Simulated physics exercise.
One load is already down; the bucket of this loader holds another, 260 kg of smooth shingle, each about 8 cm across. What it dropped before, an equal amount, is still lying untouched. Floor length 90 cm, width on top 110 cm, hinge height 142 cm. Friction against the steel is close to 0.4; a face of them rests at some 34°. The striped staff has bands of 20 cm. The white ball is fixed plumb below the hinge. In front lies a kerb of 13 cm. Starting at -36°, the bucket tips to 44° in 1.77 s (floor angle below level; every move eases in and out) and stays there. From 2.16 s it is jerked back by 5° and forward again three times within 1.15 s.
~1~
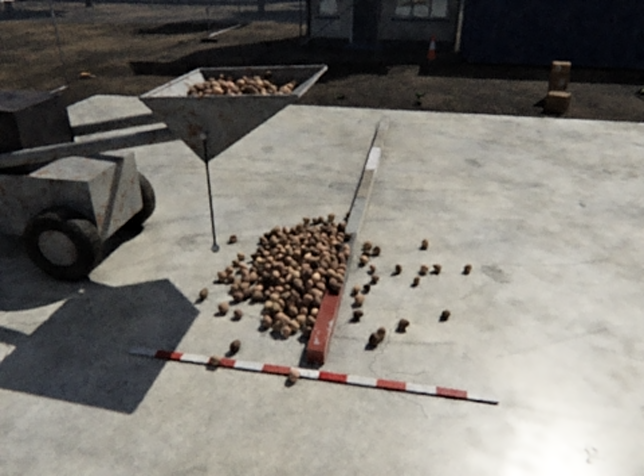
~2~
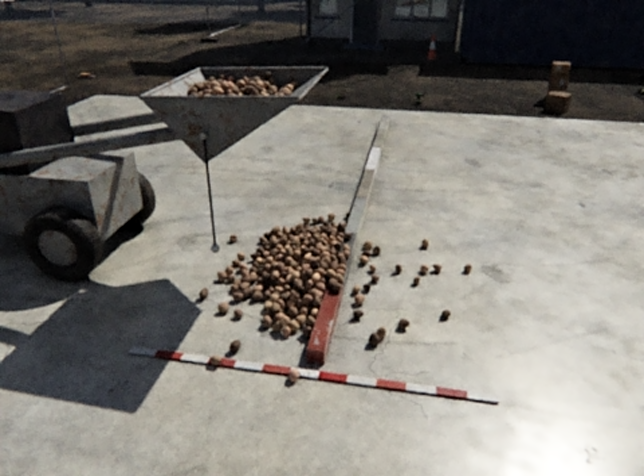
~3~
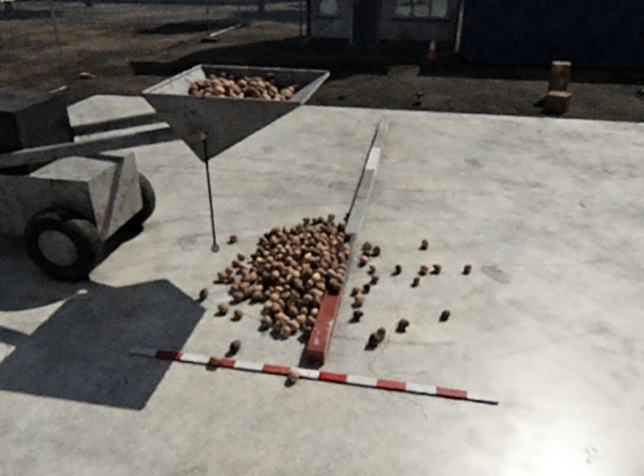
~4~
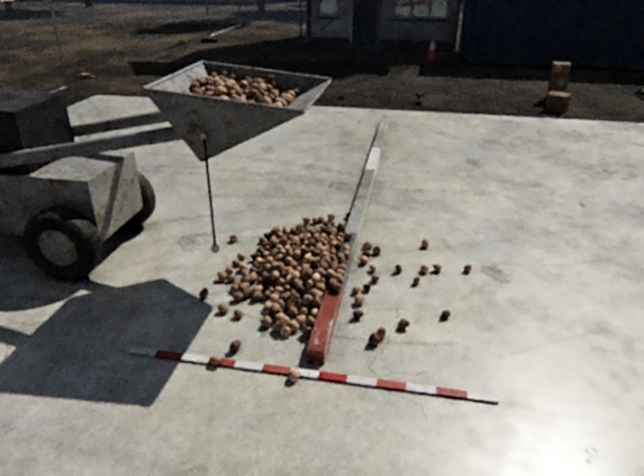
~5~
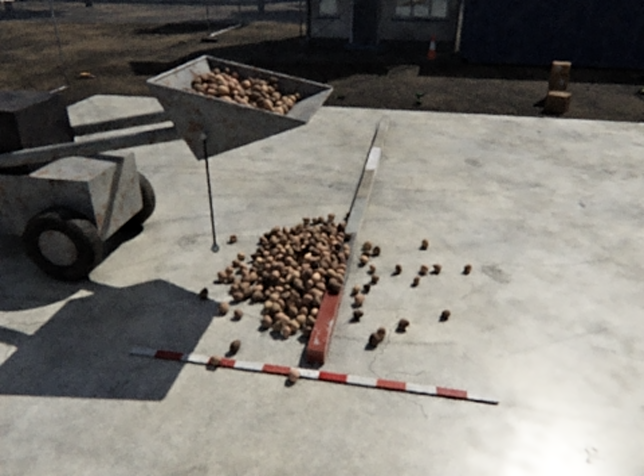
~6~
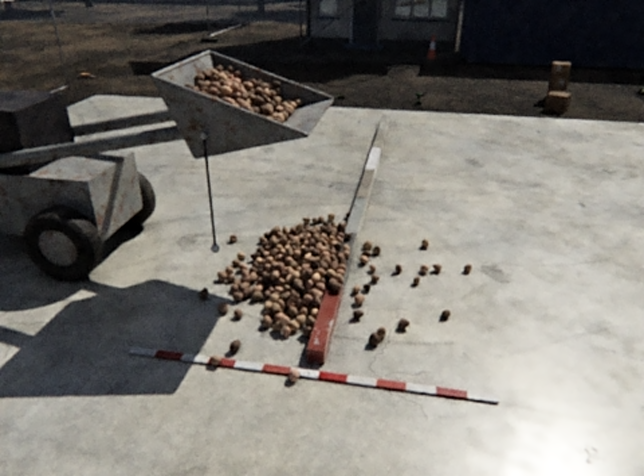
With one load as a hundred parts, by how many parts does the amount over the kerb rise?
About 58 per cent.
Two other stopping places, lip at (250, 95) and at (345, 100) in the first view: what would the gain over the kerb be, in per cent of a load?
About 10 and 95 per cent.
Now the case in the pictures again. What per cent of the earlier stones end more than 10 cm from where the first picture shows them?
About 15 per cent.
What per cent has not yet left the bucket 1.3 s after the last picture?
Roughly 15 per cent is still inside.
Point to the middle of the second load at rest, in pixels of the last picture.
Around (358, 266).
Then, 0.7 s after the last picture the floor is at 32°; in per cent of one load, 99 in the bucket, 96 on this side of the kerb, 5 over the kerb; the foremost stones are at (428, 277).
Then, 1.3 s after the last picture the floor is at 44°; in per cent of one load, 15 in the bucket, 164 on this side of the kerb, 21 over the kerb; the foremost stones are at (429, 280).
Then, 3.2 s after the last picture the floor is at 44°; in per cent of one load, 0 in the bucket, 137 on this side of the kerb, 63 over the kerb; the foremost stones are at (521, 288).
Then, 5.8 s after the last picture the floor is at 44°; in per cent of one load, 0 in the bucket, 137 on this side of the kerb, 63 over the kerb; the foremost stones are at (521, 288). Net gain over the kerb, 58.
